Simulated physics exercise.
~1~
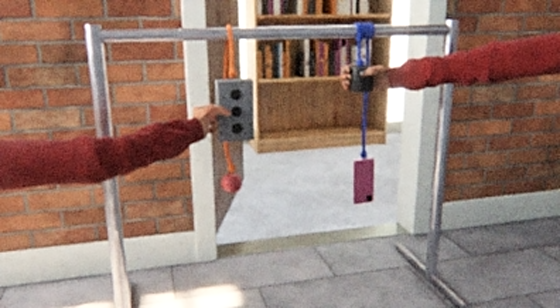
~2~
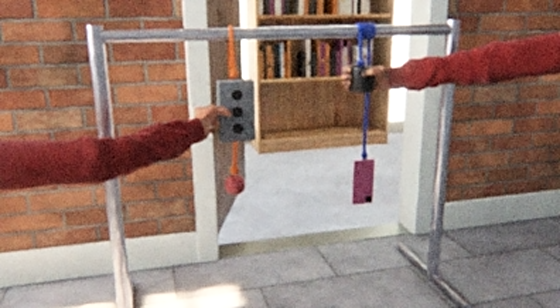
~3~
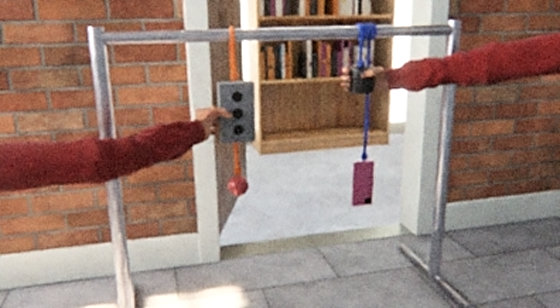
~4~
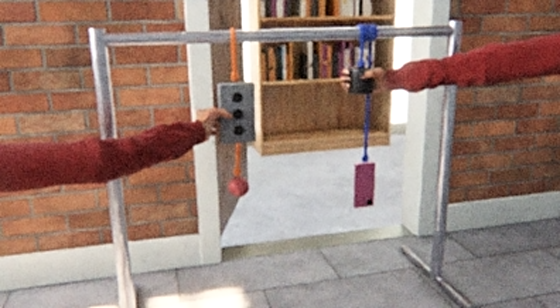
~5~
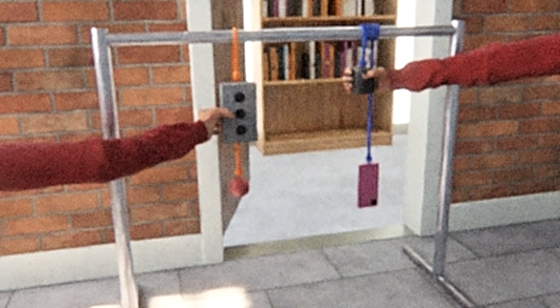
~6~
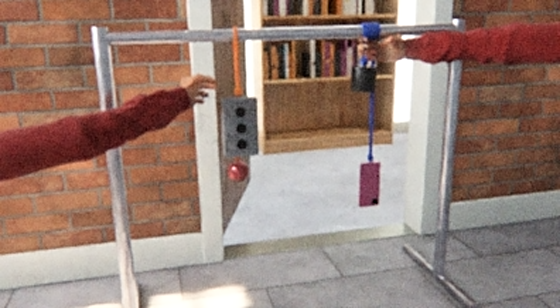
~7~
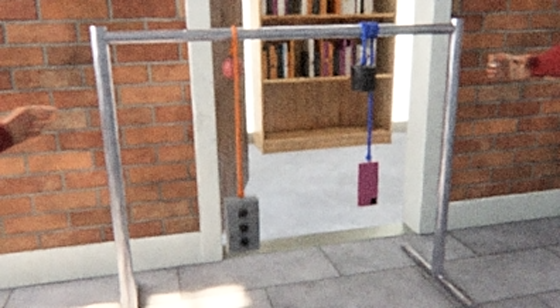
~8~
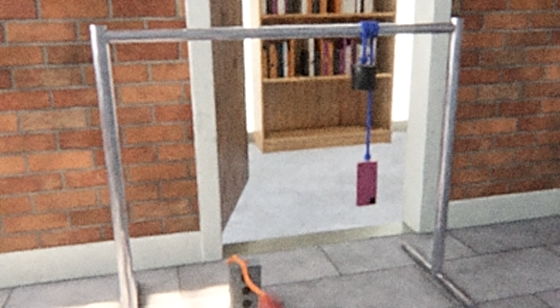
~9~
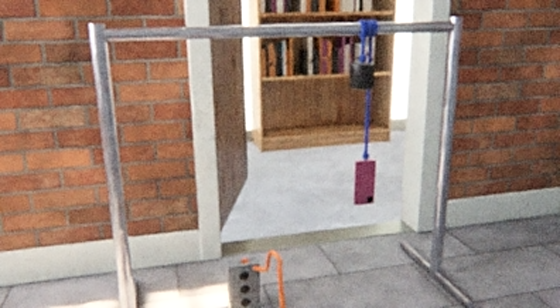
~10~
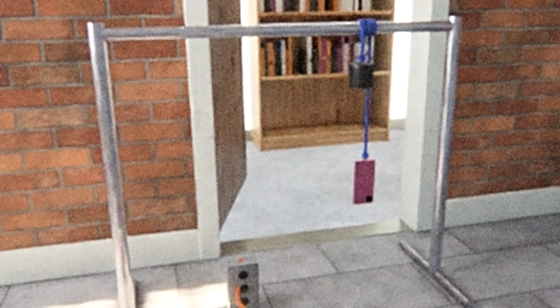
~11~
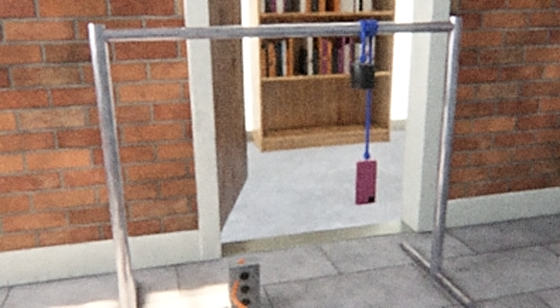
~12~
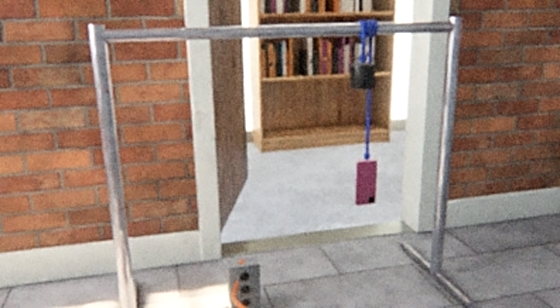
A grey block with dark holes drops to the paved floor once two red-sleeved hands let go and withdraw, dragging its orange rope and a small red ball off the metal rail, while a dark cylinder and a pink slab stay hanging on the blue rope.
